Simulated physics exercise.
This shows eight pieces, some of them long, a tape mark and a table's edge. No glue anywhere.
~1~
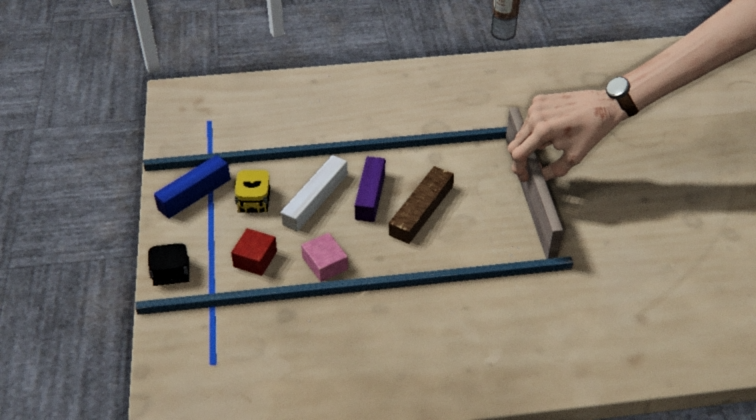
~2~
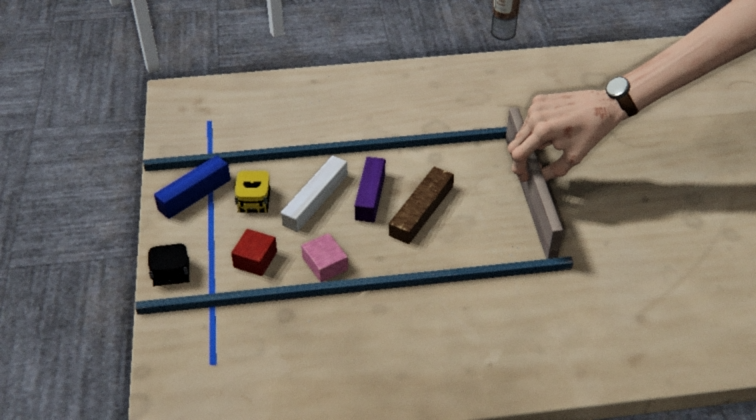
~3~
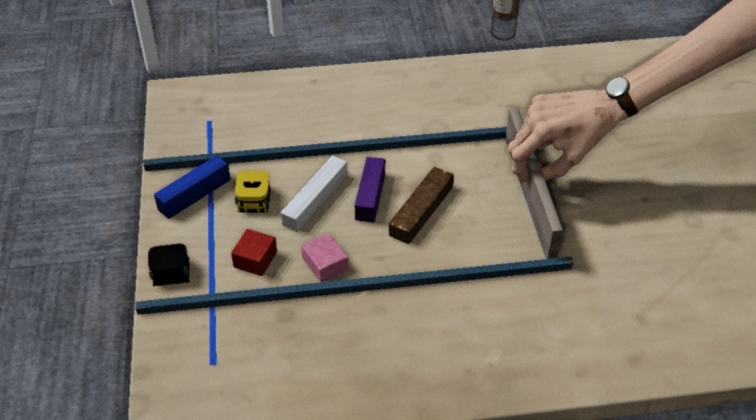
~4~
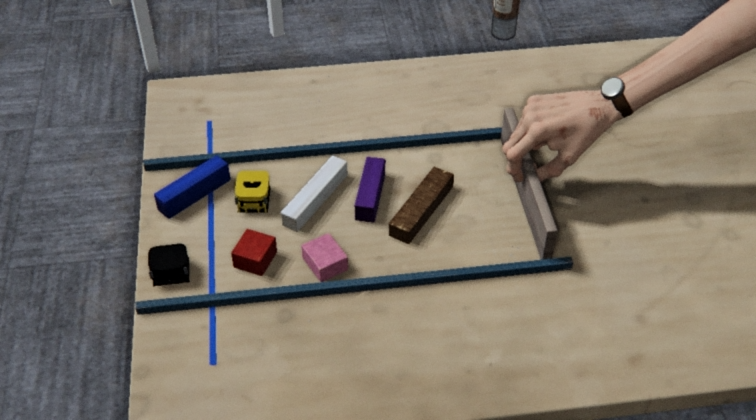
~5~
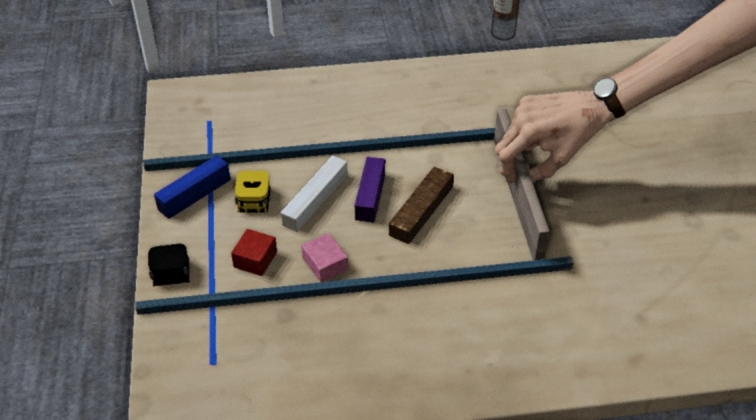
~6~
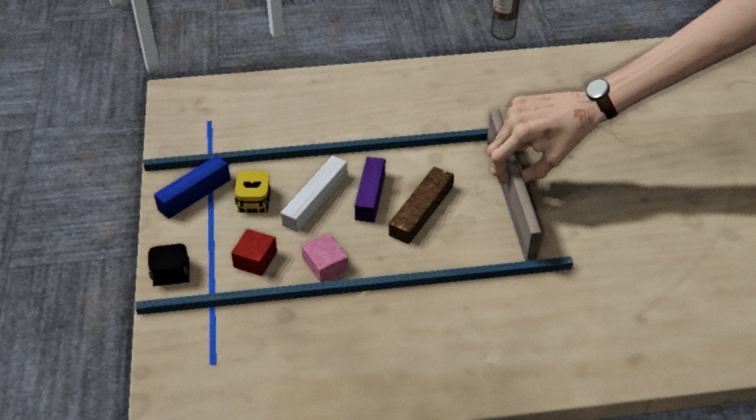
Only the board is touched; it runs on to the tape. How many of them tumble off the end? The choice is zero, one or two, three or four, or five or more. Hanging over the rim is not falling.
The number that fall off is three or four.
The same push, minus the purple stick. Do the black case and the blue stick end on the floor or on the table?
The black case is lost, the blue stick comes down.
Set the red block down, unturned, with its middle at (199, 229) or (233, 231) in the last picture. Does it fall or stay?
In turn it tumbles off; stays on.
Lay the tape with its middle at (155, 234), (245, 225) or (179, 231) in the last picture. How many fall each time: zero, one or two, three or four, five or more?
One after another: Five or more; zero; five or more.
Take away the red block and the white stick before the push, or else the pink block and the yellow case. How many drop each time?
The counts: 0 and 2.
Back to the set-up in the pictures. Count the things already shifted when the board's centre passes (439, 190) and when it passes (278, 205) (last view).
1 and 7.
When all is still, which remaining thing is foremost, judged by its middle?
Foremost is the white stick.
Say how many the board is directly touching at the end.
That makes 2.
Early on, none off yet; black case at rest near (169, 265); blue stick at rest near (193, 187); red block at rest near (254, 252).
Finally, the number that fall off is three or four; lost, yellow case, blue stick and black case.
